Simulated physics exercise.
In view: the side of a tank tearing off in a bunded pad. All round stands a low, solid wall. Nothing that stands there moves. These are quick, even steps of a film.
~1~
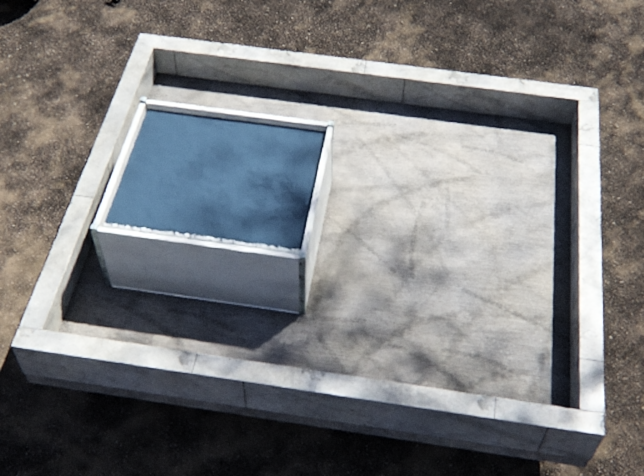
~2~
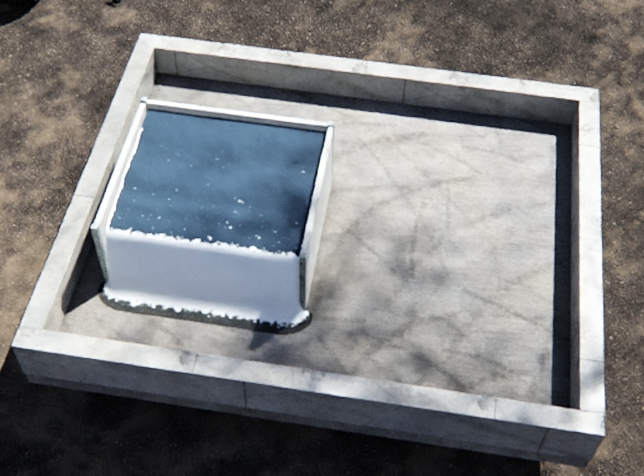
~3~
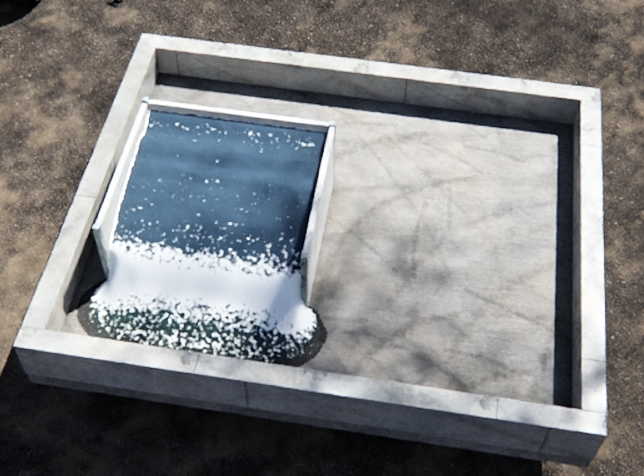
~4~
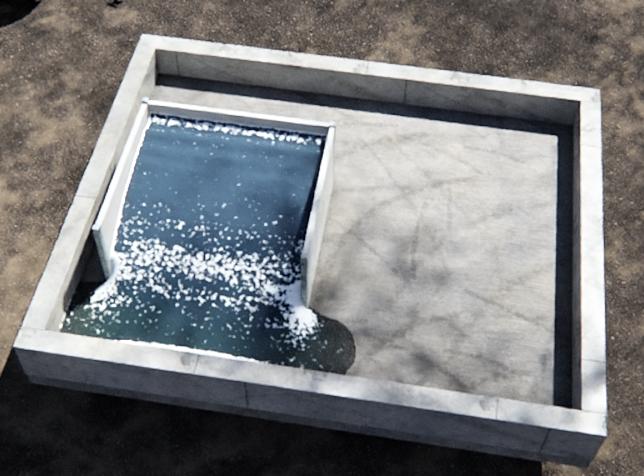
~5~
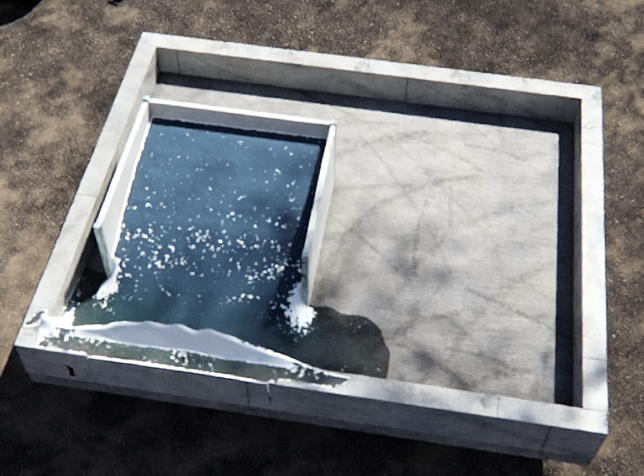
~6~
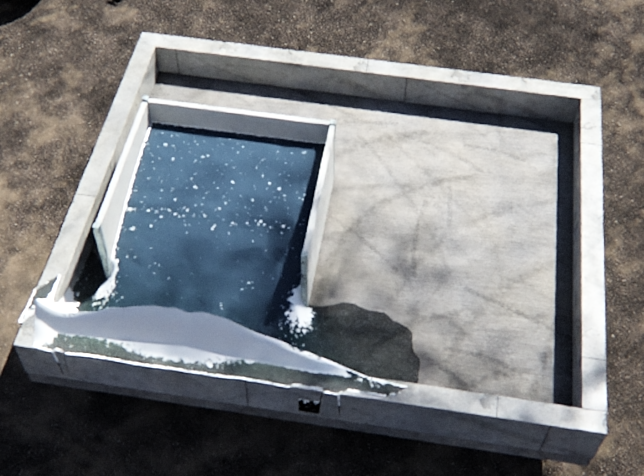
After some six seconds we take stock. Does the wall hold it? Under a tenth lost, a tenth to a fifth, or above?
Over the wall goes a tenth to a fifth.
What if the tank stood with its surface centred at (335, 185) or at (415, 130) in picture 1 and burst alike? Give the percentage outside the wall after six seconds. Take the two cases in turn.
In turn 10 and 6 per cent.
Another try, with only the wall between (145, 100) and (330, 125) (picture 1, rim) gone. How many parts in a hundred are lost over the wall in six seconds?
Near 10 in a hundred.
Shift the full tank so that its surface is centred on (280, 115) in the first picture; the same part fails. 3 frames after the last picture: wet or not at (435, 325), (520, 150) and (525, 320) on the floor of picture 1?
In turn: Covered, dry, clear.
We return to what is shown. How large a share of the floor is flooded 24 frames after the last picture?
Some 90 per cent.
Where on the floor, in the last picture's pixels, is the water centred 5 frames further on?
Close to (225, 293).
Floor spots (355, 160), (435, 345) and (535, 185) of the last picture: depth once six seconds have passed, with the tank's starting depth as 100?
Roughly 12, 14 and 14 per cent, in turn.
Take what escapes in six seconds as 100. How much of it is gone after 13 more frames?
Roughly 100 per cent.
A moment on, water covers 20 % of the floor; the low wall has let 2 % over.
Next, water covers 30 % of the floor; the low wall has let 10 % over.
Then, water covers 55 % of the floor; the low wall has let 14 % over.
Later, water covers 75 % of the floor; the low wall has let 15 % over.
In the end, water covers 85 % of the floor; the low wall has let 15 % over.
